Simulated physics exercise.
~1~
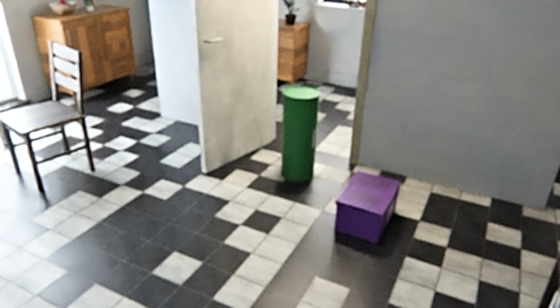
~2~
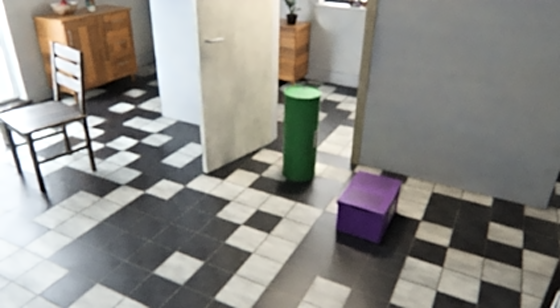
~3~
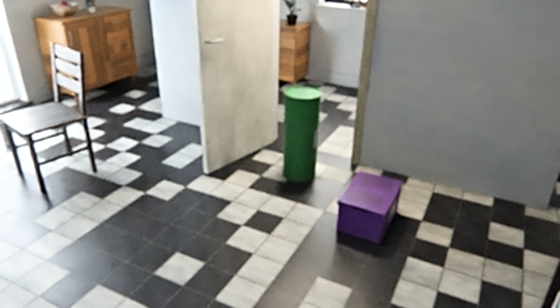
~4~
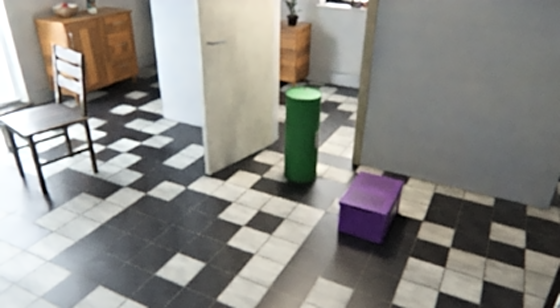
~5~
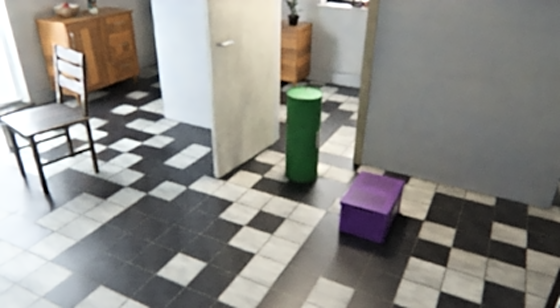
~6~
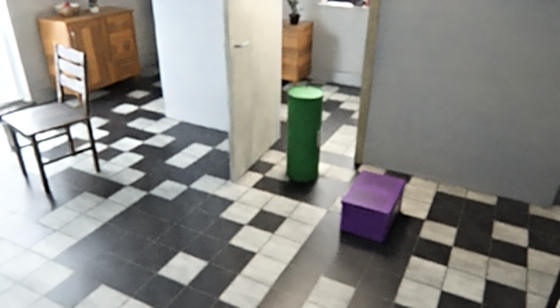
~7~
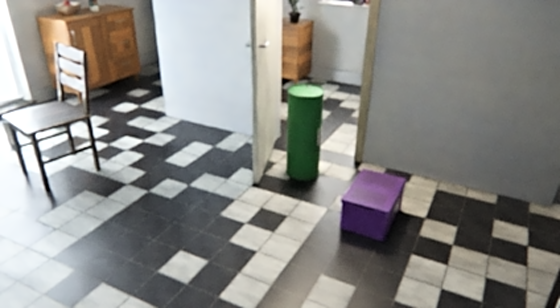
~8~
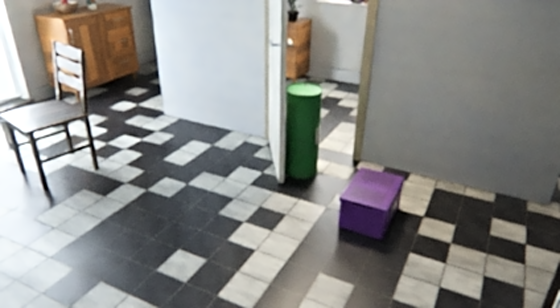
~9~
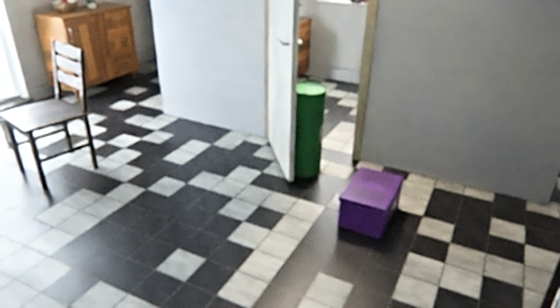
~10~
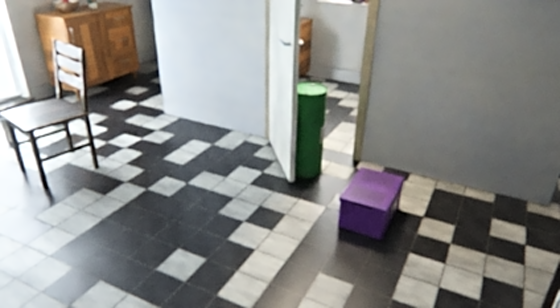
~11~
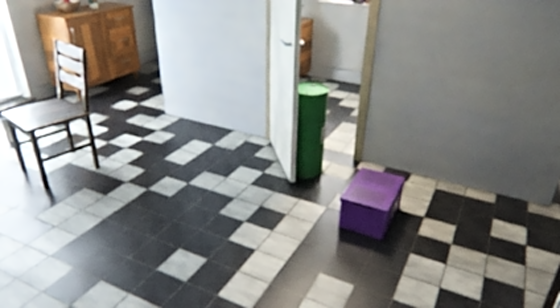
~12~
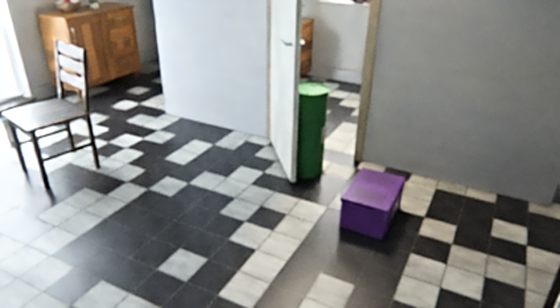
The door swings right, nudges the green cylinder slightly, and stops against it, still partly open.
